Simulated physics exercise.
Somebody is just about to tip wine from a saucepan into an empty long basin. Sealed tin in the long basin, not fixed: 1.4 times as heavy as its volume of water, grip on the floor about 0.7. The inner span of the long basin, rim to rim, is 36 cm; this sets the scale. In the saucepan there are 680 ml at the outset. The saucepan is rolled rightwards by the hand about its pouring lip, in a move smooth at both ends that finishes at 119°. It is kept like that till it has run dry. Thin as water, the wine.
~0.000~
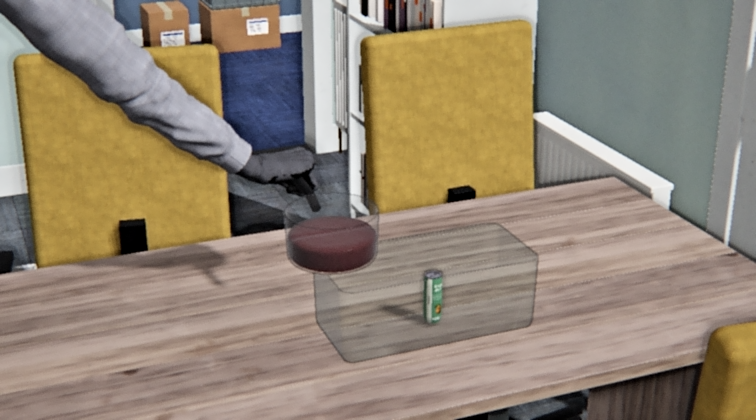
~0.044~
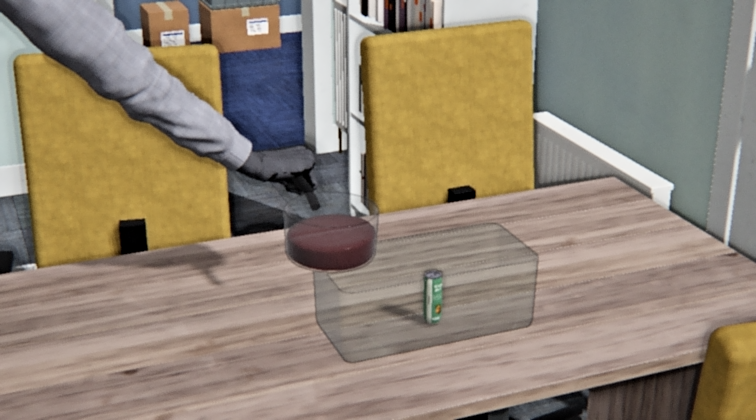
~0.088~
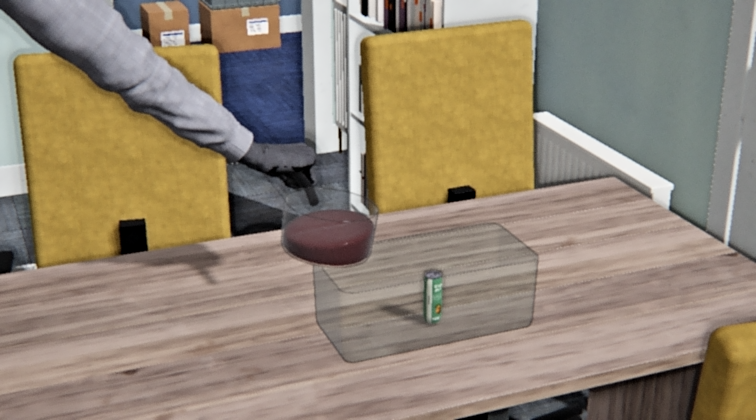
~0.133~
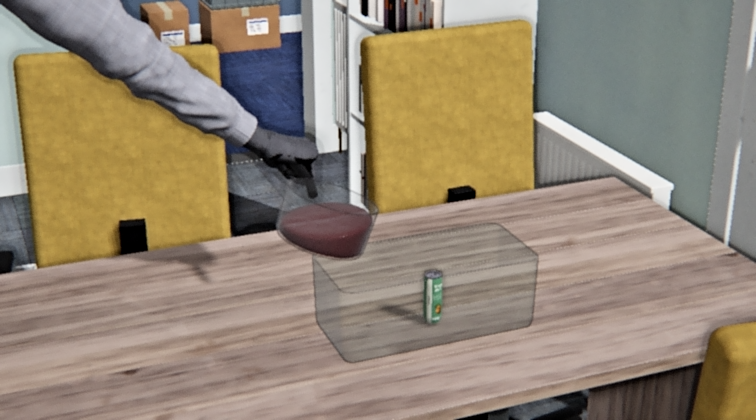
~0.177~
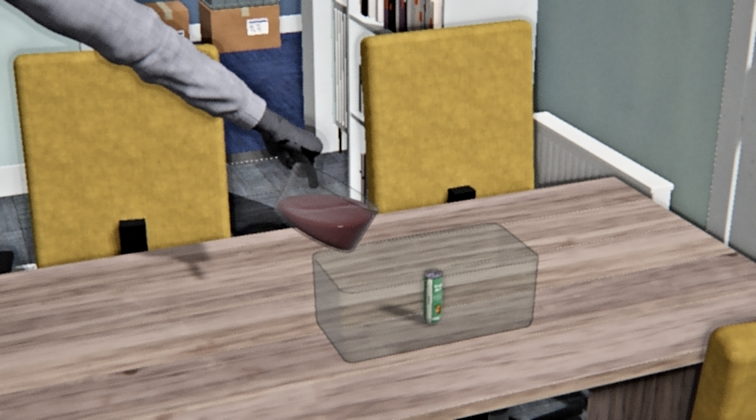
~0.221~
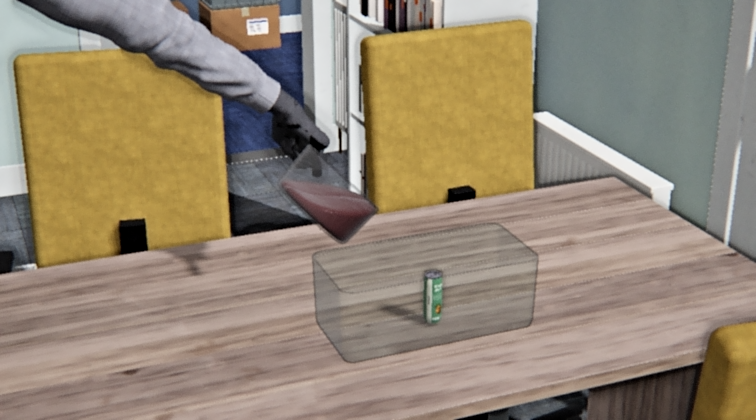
A gloved hand held a clear, round container of dark red liquid above a wooden table, then steadily tilted it rightwards beside a see-through box with a small green can in it.
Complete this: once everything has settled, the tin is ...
Once everything has settled, the tin is standing up.
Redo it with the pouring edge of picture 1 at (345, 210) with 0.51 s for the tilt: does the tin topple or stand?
It tumbles.
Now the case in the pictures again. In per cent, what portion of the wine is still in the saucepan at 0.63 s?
Close to 2 percent of the total.
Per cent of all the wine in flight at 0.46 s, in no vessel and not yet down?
56 %.
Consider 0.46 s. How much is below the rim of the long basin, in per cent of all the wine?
At that time the basin holds about 4 per cent of the liquid.
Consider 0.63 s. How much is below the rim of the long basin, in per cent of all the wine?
Some 86 percent of the total.
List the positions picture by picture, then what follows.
In the first frame, it leans 0°; its right rim is at (375, 205); the wine meets the walls at (288, 239) and (372, 225); the long basin's rim runs from (326, 274) to (519, 240); the tin's top is at (433, 277).
In the second frame, it leans 2°; its right rim is at (375, 205); the wine meets the walls at (288, 238) and (371, 223).
In the third frame, it leans 9°; its right rim is at (375, 205); the wine meets the walls at (284, 235) and (370, 217).
In the fourth frame, it leans 19°; its right rim is at (374, 205); the wine meets the walls at (280, 224) and (368, 210).
In the fifth frame, it leans 32°; its right rim is at (374, 205); the wine meets the walls at (277, 208) and (368, 205).
In the sixth frame, it leans 47°; its right rim is at (373, 205); the wine meets the walls at (281, 185) and (369, 199).
After 0.46 s the tilt is 116° and 40 per cent is still to pour; the tin stands where it began.
After 0.63 s the tilt is 119° and 2 per cent is still to pour; the tin stands where it began.
After 0.81 s the tilt is 119° and 0 per cent is still to pour; the tin stands where it began.
After 1.01 s the tilt is 119° and 0 per cent is still to pour; the tin stands where it began.
In the end the tin stands where it began.
